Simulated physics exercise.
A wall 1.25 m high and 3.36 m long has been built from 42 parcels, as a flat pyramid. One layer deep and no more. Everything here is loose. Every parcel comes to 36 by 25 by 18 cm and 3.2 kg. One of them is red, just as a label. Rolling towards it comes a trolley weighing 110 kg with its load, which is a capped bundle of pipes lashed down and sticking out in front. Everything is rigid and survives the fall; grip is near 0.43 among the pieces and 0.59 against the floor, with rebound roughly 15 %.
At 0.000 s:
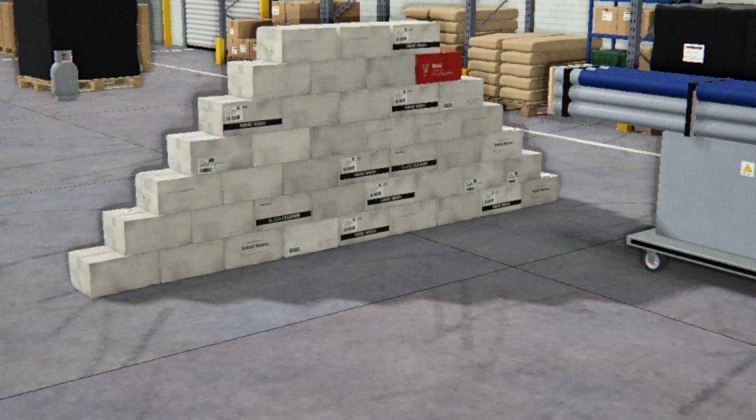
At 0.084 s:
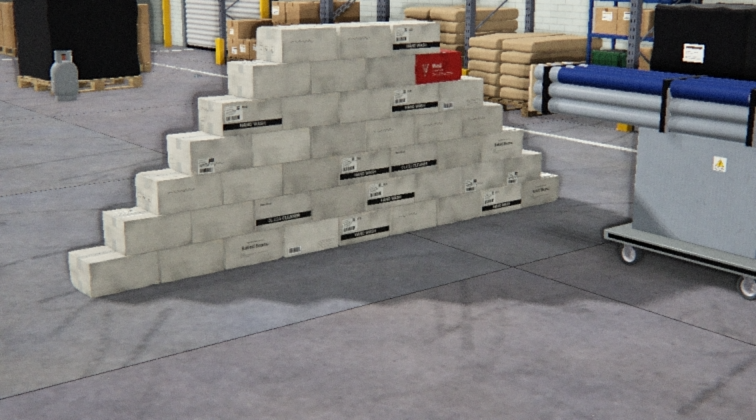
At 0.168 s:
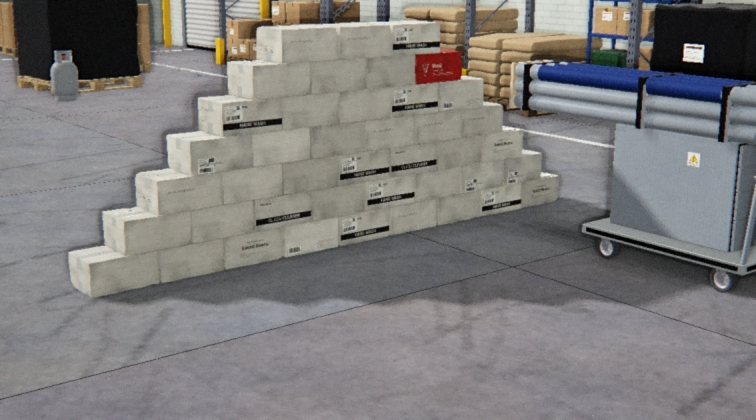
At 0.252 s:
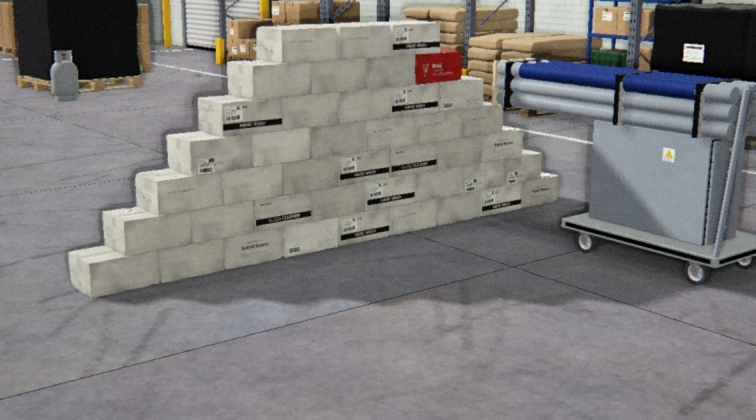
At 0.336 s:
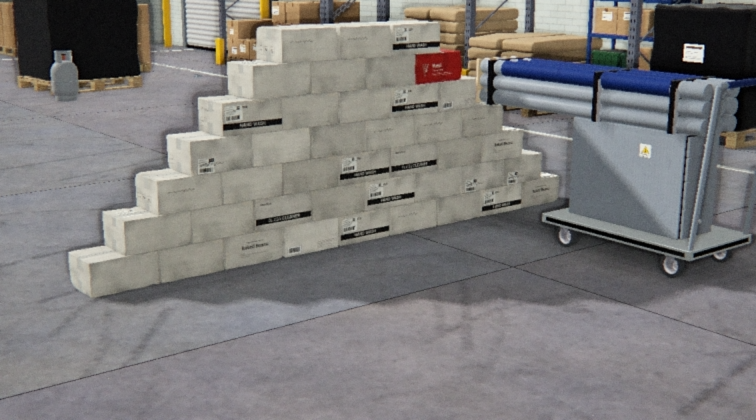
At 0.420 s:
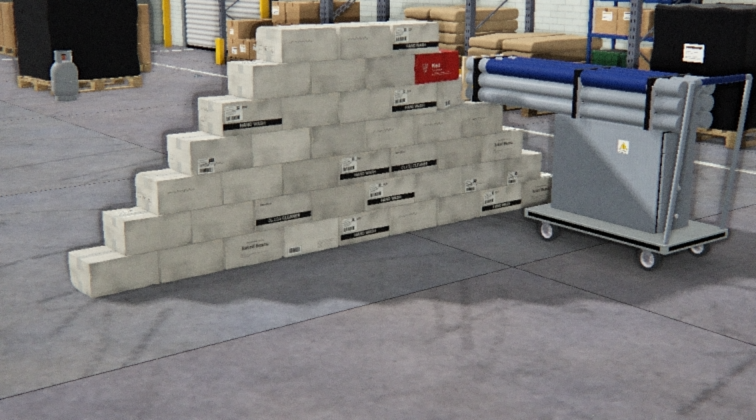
A loaded trolley rolls in from the right and reaches the stepped wall of pale parcels.
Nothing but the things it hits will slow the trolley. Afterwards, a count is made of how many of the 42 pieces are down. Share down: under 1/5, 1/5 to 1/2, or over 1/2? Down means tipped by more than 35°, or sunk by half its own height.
Under 1/5.
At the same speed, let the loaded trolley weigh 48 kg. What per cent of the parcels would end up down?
Estimate: Near 0 per cent down.
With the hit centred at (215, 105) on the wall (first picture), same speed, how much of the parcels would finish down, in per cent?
I'd put it at around 0 percent.
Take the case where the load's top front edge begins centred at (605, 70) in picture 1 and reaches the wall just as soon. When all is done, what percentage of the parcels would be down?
About 0 per cent would be down.
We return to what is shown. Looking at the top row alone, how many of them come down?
Count: 1.
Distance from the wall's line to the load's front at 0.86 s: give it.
At that time it's around 85 cm.
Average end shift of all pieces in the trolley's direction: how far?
Around 20 centimetres.
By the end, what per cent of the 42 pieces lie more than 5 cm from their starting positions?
40 percent of them have shifted.
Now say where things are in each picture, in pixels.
In the first picture (pixels give the middle of a visible side), load (557, 82) 57 cm short of the wall; red parcel (440, 68); none has stirred.
Load (537, 80) 41 cm short of the wall; red parcel (440, 68), in the second picture.
Load (518, 77) 26 cm short of the wall; red parcel (440, 68), in the third picture.
Load (500, 75) 11 cm short of the wall; red parcel (440, 68), in the fourth picture.
Load (483, 73) 38 mm into the wall's line; red parcel (440, 68); one has shifted, in the fifth picture.
Load (468, 71) 18 cm into the wall's line; red parcel (439, 67) 15 mm from its place; movement in 2 of them, in the sixth picture.
After 0.86 s, load 85 cm past the wall's line, still rolling; none of the 42 parcels down, 15 disturbed; red parcel 10 cm from its place.
After 1.16 s, load 1.13 m past the wall's line, still rolling; none of the 42 parcels down, 18 disturbed; red parcel 25 cm from its place.
After 2.02 s, load 1.45 m past the wall's line, still rolling; 3 of the 42 parcels down; red parcel on its side.
In the end (3.3 s), load 1.45 m past the wall's line, stopped; 3 of the 42 parcels down; red parcel on its side. That is 7 per cent. From the last view, middles, red parcel near (365, 188).
